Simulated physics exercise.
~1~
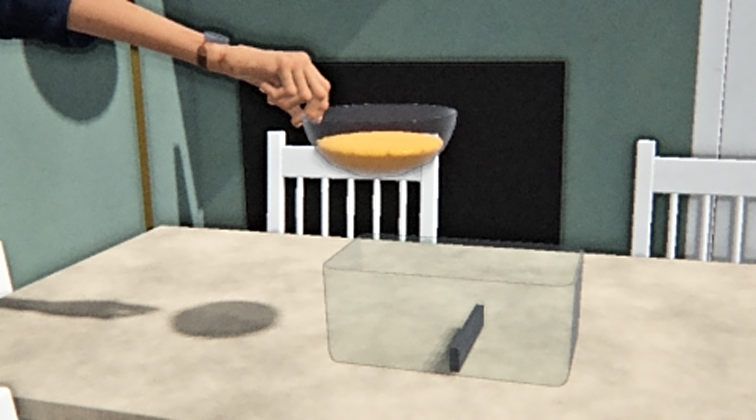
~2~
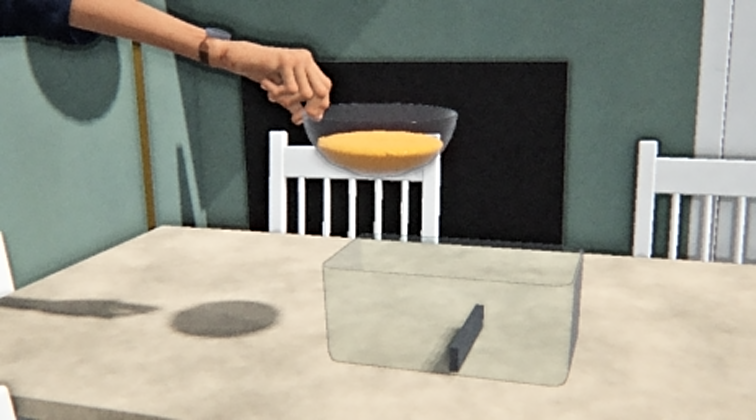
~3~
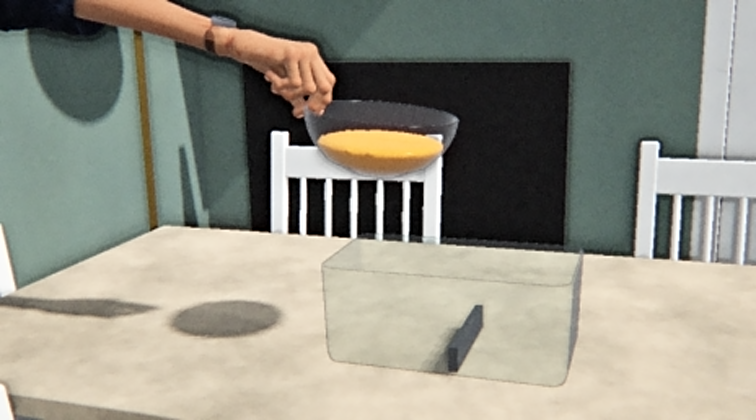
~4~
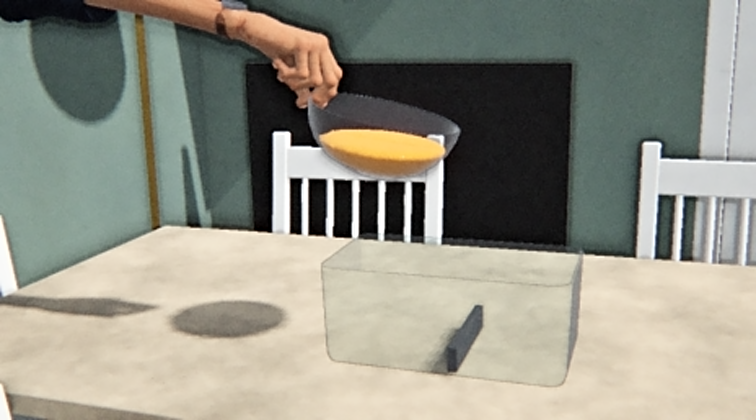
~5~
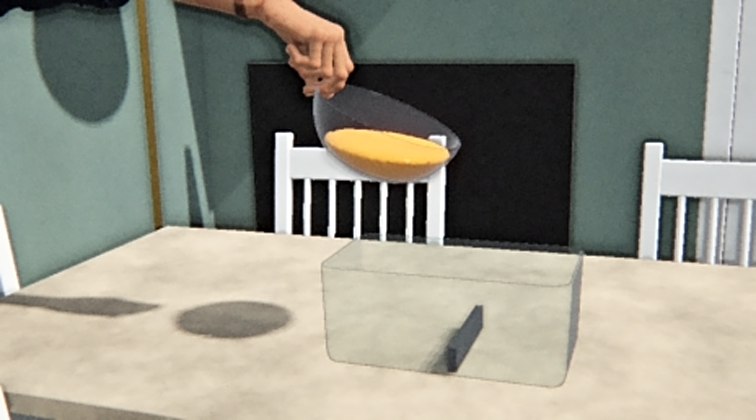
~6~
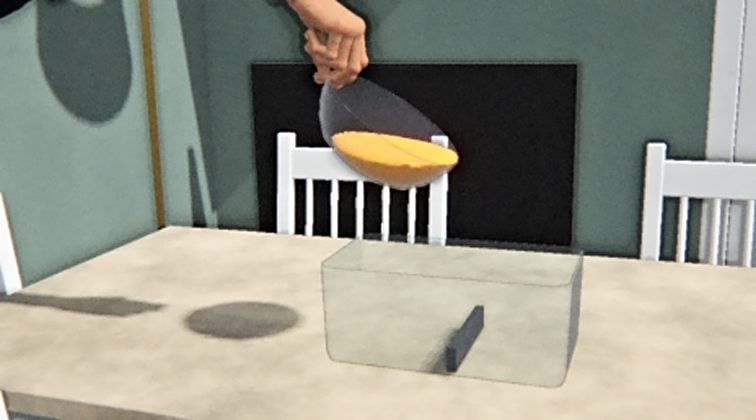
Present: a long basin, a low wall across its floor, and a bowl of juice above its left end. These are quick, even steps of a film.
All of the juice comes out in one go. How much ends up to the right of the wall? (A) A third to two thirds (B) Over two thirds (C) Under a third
Option A: A third to two thirds.
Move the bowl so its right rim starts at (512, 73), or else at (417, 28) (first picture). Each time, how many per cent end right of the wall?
First try 60 %, second try 40 %.
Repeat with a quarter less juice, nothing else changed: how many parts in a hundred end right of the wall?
It works out near 60 percent.
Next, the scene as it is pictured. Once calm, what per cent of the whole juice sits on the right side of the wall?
60 %.
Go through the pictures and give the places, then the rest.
In the first frame, tilt 0°; pouring edge (454, 116); surface from (322, 139) to (443, 142); the long basin's rim runs from (342, 251) to (579, 267); the wall's top is at (468, 326).
In the second frame, tilt 2°; pouring edge (454, 118); surface from (322, 138) to (443, 143).
In the third frame, tilt 6°; pouring edge (455, 124); surface from (323, 136) to (443, 146).
In the fourth frame, tilt 14°; pouring edge (456, 135); surface from (325, 134) to (445, 150).
In the fifth frame, tilt 23°; pouring edge (456, 149); surface from (330, 133) to (450, 154).
In the sixth frame, tilt 35°; pouring edge (454, 165); surface from (338, 136) to (456, 158).
A moment on, the bowl is tipped on its side and 5 per cent is still to pour, 11 is left of the wall and 56 right of it.
Next, the bowl is tipped right over and 0 per cent is still to pour, 32 is left of the wall and 61 right of it.
Then the bowl is tipped right over and 0 per cent is still to pour, 38 is left of the wall and 59 right of it.
Later the bowl is tipped right over and 0 per cent is still to pour, 38 is left of the wall and 58 right of it.
Finally, 38 per cent lies left of the wall, 58 right of it and 3 outside.
